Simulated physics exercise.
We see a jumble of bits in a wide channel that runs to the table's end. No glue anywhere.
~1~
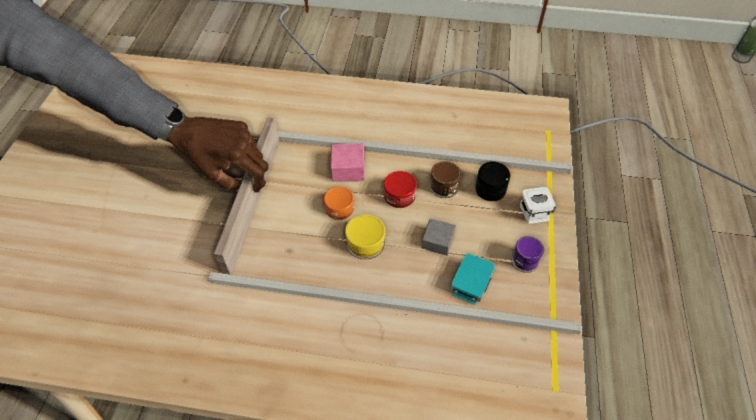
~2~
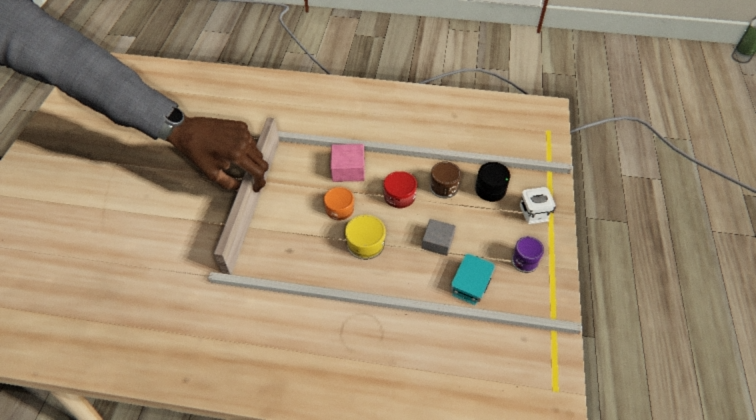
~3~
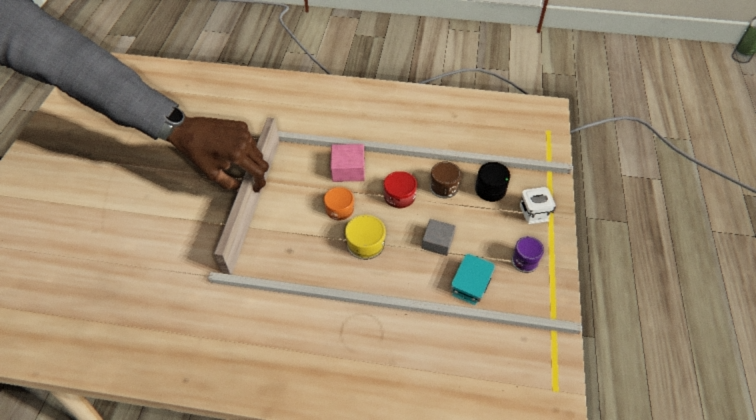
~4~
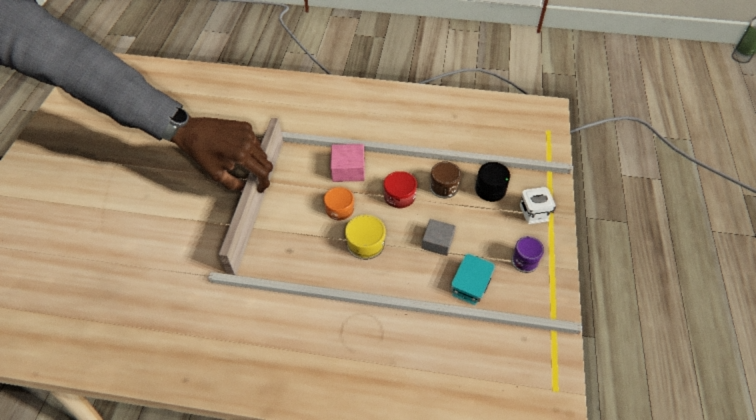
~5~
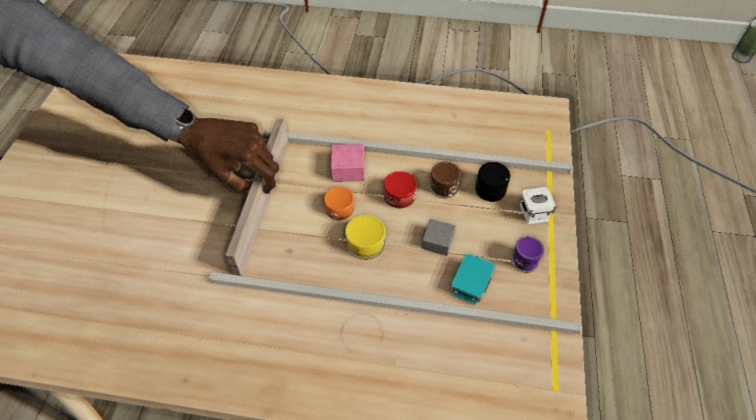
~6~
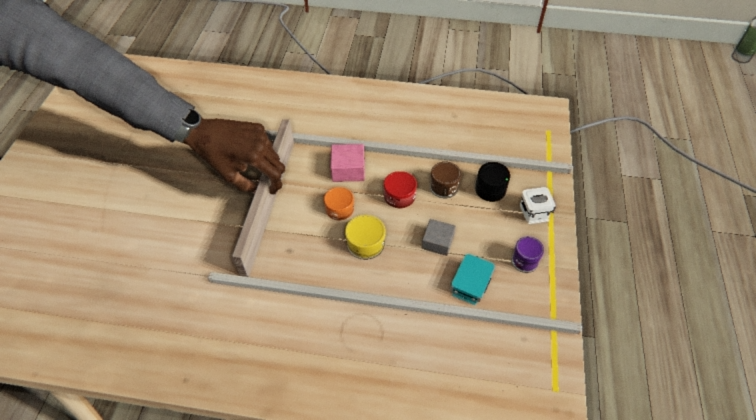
A hand held a wooden board upright at the left end of a channel of colourful tubs and blocks, then slid it slightly to the right while the pieces stayed still.
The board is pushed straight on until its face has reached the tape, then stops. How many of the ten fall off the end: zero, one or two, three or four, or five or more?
The number that fall off is five or more.
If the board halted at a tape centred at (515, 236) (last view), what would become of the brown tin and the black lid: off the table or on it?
The brown tin survives, the black lid comes down.
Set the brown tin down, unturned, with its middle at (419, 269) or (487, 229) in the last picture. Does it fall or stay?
Place by place, it remains up; comes down.
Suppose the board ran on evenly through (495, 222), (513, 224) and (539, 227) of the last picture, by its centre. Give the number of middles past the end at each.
It would be 1, 1 and 5.
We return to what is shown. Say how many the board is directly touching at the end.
5 of them.
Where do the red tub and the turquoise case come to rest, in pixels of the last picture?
The red tub at (569, 214), the turquoise case at (576, 308).
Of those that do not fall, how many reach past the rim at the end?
It comes to 5.
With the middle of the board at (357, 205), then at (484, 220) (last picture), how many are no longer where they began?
4 and 10.
A little later, none off yet; white case at rest near (536, 206); purple tin at rest near (527, 255); black lid at rest near (493, 182).
When it is over, the number that fall off is five or more; down, brown tin, grey block, black lid, purple tin and white case.
